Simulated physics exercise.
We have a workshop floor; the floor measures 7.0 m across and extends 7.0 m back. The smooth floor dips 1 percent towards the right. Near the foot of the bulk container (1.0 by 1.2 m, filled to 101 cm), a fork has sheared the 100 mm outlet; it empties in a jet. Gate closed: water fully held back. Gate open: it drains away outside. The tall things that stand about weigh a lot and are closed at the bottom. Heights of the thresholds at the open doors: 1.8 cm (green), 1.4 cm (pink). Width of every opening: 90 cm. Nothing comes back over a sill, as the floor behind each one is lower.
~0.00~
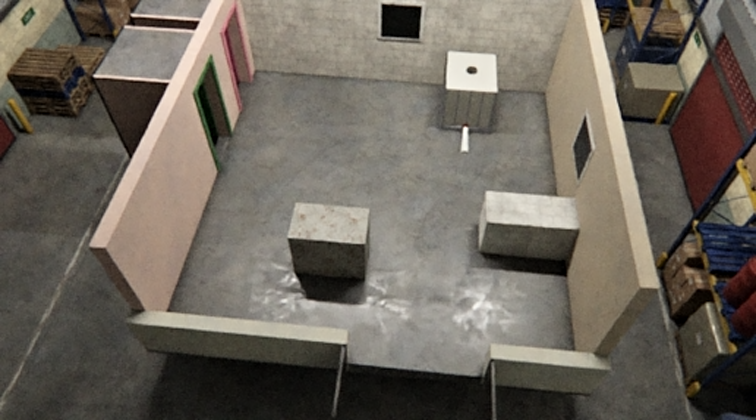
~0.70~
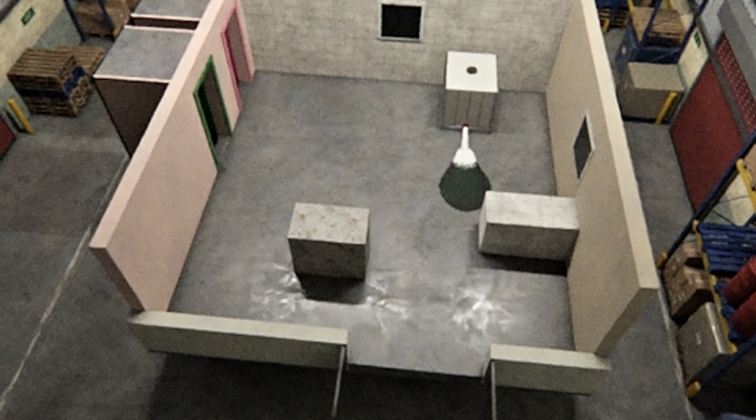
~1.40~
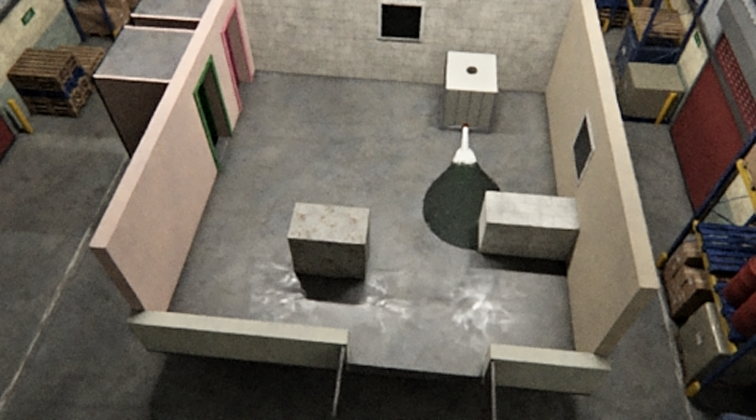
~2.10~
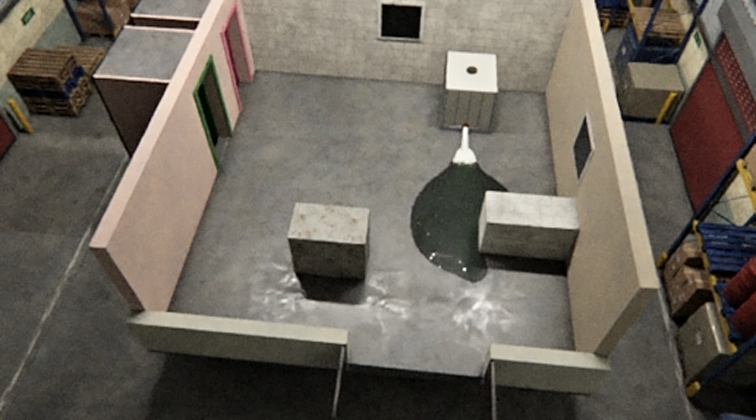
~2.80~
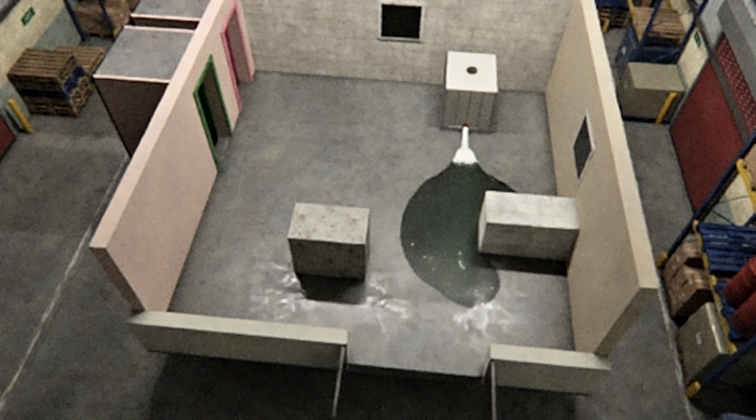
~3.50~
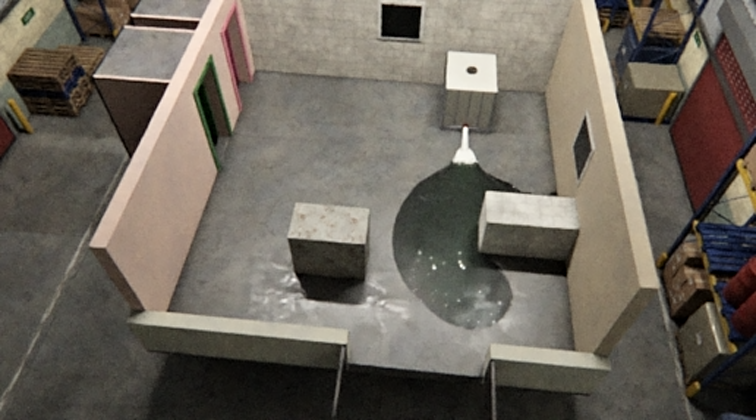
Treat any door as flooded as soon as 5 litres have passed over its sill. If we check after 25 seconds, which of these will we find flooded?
On that check, the green door will not be flooded; the pink door will not be flooded.
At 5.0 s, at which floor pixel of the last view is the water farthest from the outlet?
In the last view, it's close to (492, 364).
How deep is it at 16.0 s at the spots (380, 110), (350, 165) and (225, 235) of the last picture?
Around 0.0 cm, 0.0 cm and 0.0 cm.
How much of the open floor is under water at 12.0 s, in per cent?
40 %.
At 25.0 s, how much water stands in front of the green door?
Depth: Approx. 0.0 cm.
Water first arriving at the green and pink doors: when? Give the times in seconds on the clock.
At green, not in the 25 s; at pink, not in the 25 s.
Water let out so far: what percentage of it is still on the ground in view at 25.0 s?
Something like 78 percent.
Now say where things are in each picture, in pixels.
The jet has just started at (465, 135); the ground is still dry, in the first picture.
From the spout at (465, 135) the water has spread over 1.1 m2; its tip is at (468, 210), and it is 1.4 cm deep on average, in the second picture.
The jet leaves at (465, 135); the sheet reaches (477, 248), 3.2 m away, and wets 2.5 m2, in the third picture.
From the spout at (465, 135) the water has spread over 3.8 m2; its tip is at (480, 278), and it is 1.2 cm deep on average, in the fourth picture.
From the spout at (465, 135) the water has spread over 5.1 m2; its tip is at (477, 304), and it is 1.2 cm deep on average, in the fifth picture.
From the spout at (465, 135) the water has spread over 6.4 m2; its tip is at (477, 326), and it is 1.2 cm deep on average, in the sixth picture.
After 5.0 s water covers 20 % of the floor and is deepest (4 cm) near (462, 155); green door not reached, pink door not reached.
After 8.0 s water covers 30 % of the floor and is deepest (5 cm) near (489, 217); green door not reached, pink door not reached.
After 12.0 s water covers 40 % of the floor and is deepest (5 cm) near (489, 217); green door not reached, pink door not reached.
After 16.0 s water covers 40 % of the floor and is deepest (5 cm) near (553, 222); green door not reached, pink door not reached.
After 25.0 s water covers 45 % of the floor and is deepest (6 cm) near (462, 149); green door not reached, pink door not reached.
